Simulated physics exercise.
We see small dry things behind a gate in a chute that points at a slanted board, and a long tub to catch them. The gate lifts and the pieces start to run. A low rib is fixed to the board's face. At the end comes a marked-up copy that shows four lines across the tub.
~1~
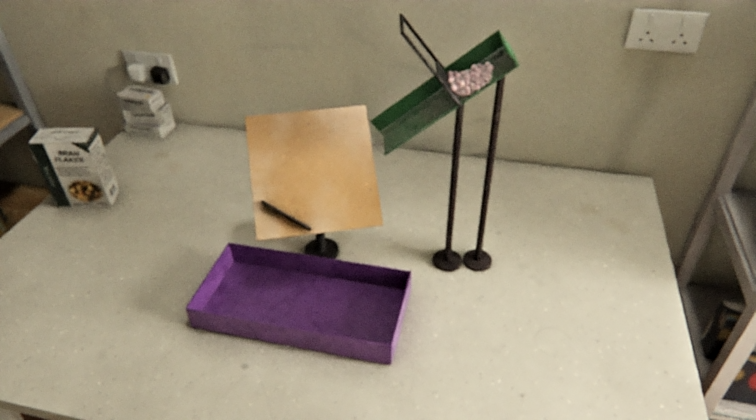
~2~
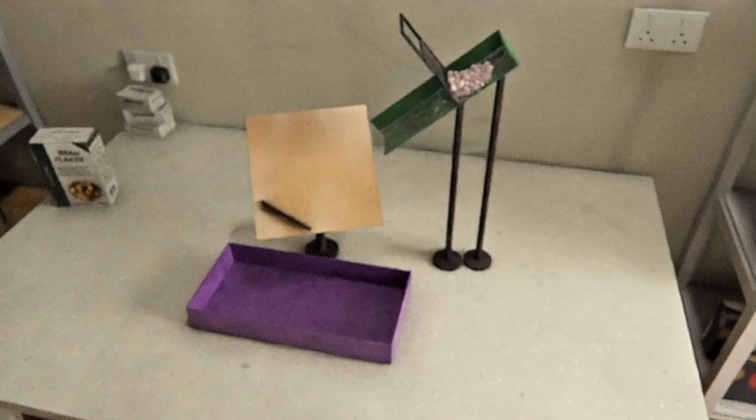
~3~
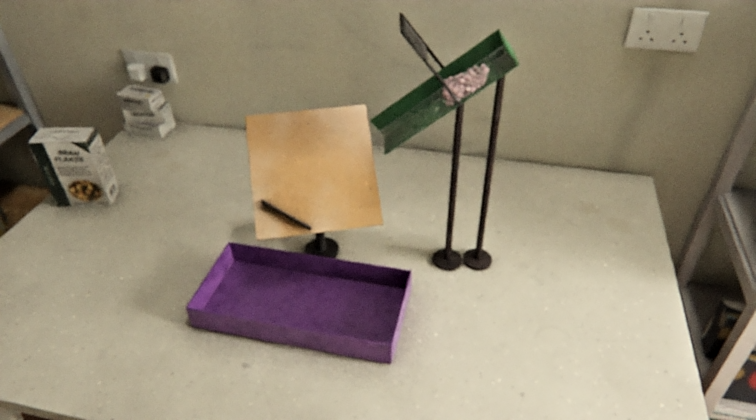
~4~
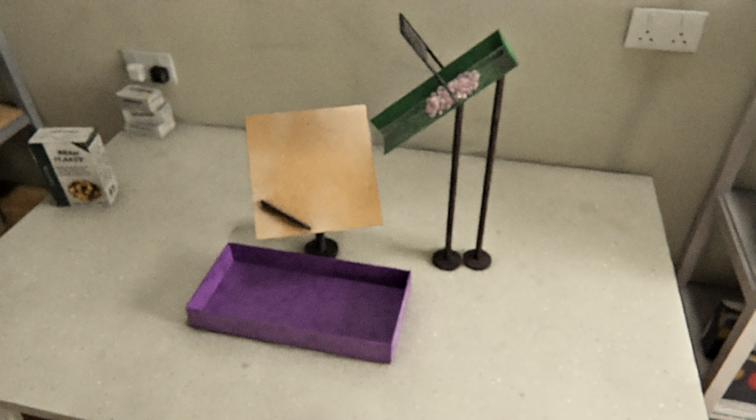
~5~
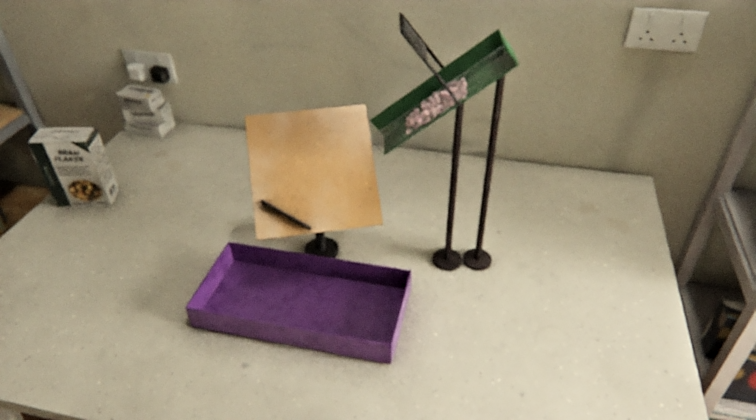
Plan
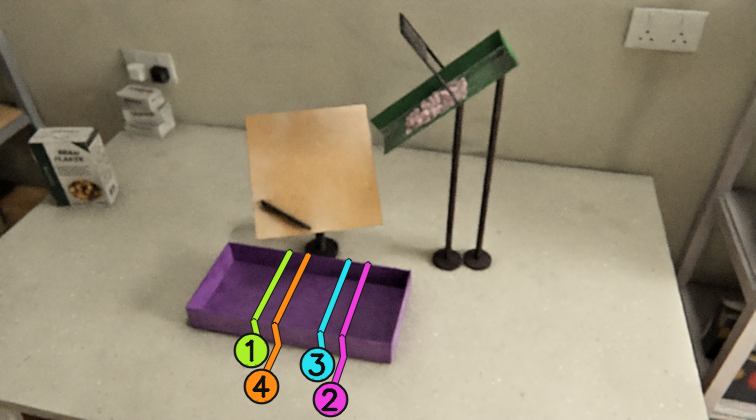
A pale speckled tabletop against a plain wall with sockets is seen from above and in front by a still camera. A green chute on two dark stands slants down leftward at right, holding small pinkish pieces behind a dark gate, with a tilted tan board bearing a dark rib at centre, an open purple tub in front, and boxes at left. The gate lifts, and the pieces slide down the chute, spreading into a longer streak.
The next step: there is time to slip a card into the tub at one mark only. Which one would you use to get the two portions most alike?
Best: 3.
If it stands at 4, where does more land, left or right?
Right.
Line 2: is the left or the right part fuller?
Left.
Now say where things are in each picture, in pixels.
Load behind the gate (466, 81), sugar pearls; lip of the chute (385, 146), sloping fairly steeply, in the first frame.
Middle of the board (313, 170), tilted fairly steeply; middle of its low edge (321, 232); of its high edge (306, 110), in the second frame.
Front corners of the tub (186, 308) and (391, 345), empty; front of the load (445, 94), in the third frame.
Middle of the load (452, 91); its front (429, 110), roughly a third of the way to the lip; rib from (261, 200) to (311, 228), in the fourth frame.
Middle of the load (439, 100); its front (407, 124), roughly two thirds of the way to the lip, in the fifth frame.
On the marked copy, line 1 crosses the front rim at (254, 320); line 2 crosses the front rim at (342, 336); line 3 crosses the front rim at (320, 332); line 4 crosses the front rim at (274, 324).
With 1, of what is caught, just a few on the left of the divider, almost all on the right.
With 2, of what is caught, the larger part on the left of the divider, about a tenth on the right.
With 3, of what is caught, roughly half on the left of the divider, roughly half on the right.
With 4, of what is caught, about a tenth on the left of the divider, the larger part on the right.
